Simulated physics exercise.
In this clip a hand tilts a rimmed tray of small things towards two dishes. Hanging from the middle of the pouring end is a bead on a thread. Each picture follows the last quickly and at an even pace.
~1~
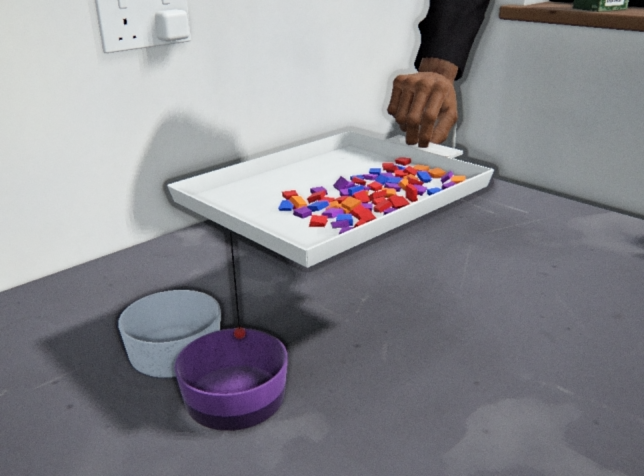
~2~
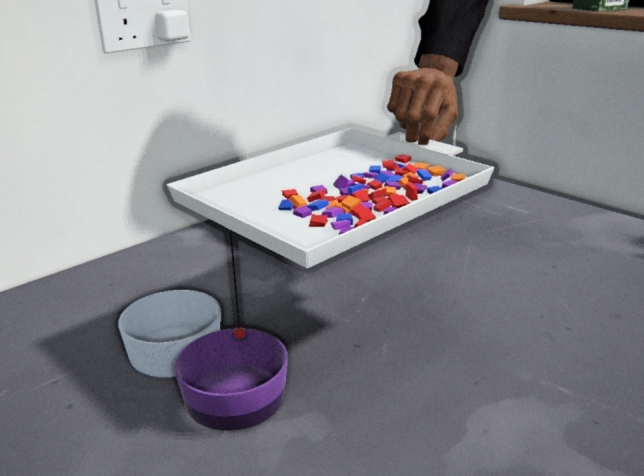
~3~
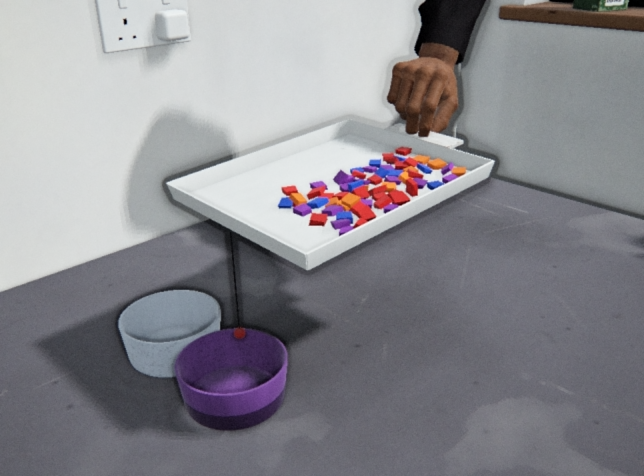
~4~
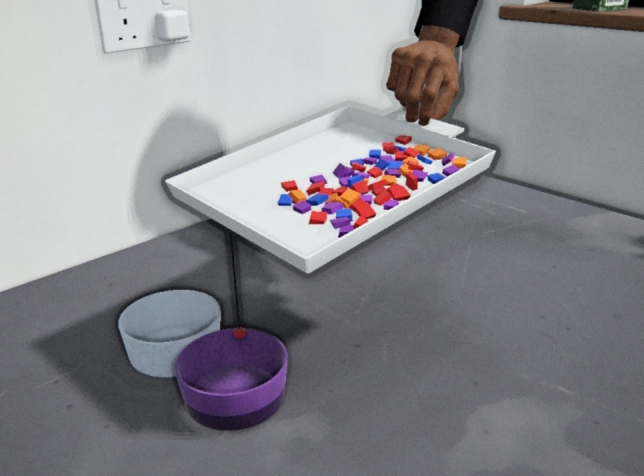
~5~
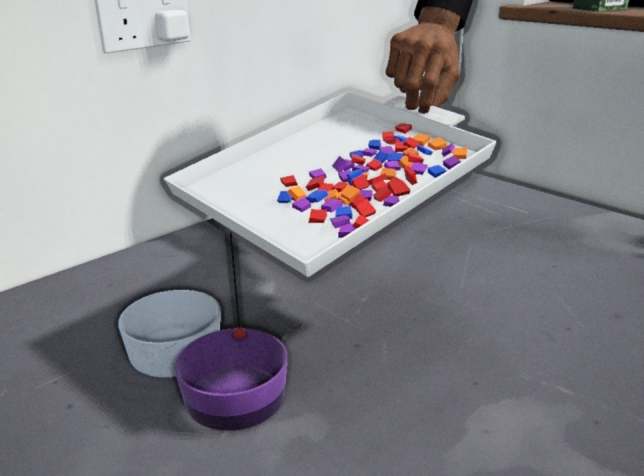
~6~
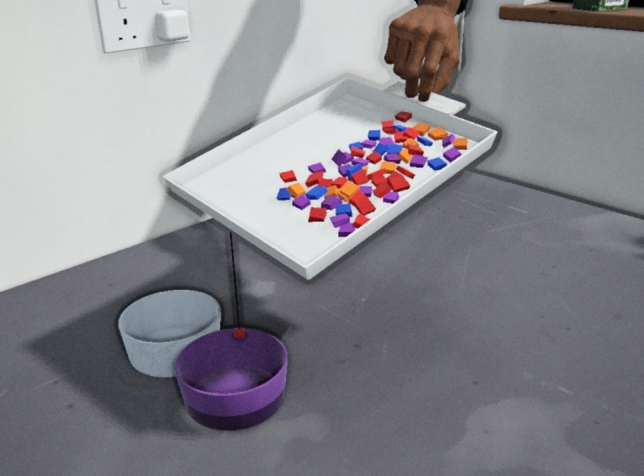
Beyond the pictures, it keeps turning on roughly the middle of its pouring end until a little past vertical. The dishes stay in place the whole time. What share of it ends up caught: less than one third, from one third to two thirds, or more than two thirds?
Less than one third.
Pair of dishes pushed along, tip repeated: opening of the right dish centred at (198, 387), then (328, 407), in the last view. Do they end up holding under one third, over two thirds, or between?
Under a third; over two thirds.
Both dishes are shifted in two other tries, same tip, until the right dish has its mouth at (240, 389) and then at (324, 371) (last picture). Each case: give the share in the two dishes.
First some 30, then 80 per cent.
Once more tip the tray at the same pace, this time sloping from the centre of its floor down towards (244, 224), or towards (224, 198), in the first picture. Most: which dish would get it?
On the first try it would be the one on the right, and on the second the one on the left.
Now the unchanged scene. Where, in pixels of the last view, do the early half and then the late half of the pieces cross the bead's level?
I'd say close to (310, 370) at first and close to (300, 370) later on.
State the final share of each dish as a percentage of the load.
The left dish gets close to 0 per cent and the right dish close to 10 per cent.
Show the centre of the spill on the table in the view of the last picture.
Look around (307, 441) in the last picture.
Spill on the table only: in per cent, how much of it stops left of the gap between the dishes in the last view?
Estimate: Near 0 per cent.
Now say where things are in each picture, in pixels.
The first picture shows corners of the pouring end at (173, 185) and (307, 247), level; middle of the load at (362, 193), mosaic tiles; left dish at (128, 350); right dish at (187, 400); bead on its thread at (240, 333).
The second picture shows corners of the pouring end at (173, 184) and (307, 248), level; middle of the load at (362, 192).
The third picture shows corners of the pouring end at (172, 183) and (307, 251), tipped barely, lowest at the right corner; middle of the load at (362, 188).
The fourth picture shows corners of the pouring end at (171, 180) and (306, 255), tipped a little, lowest at the right corner; middle of the load at (362, 182).
The fifth picture shows corners of the pouring end at (170, 178) and (306, 259), tipped a little, lowest at the right corner; middle of the load at (362, 176).
The sixth picture shows corners of the pouring end at (169, 176) and (306, 263), tipped clearly, lowest at the right corner; middle of the load at (361, 170); left dish at (128, 350); right dish at (187, 400).
Soon after the last picture, tray tipped steeply; all on the tray.
A little later, tray tipped right over; about a third on the tray; a stray few in the right dish; about a quarter outside both; about a third in the air.
Later still, tray tipped past a quarter turn; a small part in the right dish; most outside both.
At rest, tray tipped past a quarter turn; a small part in the right dish; none in the left dish; most outside both.
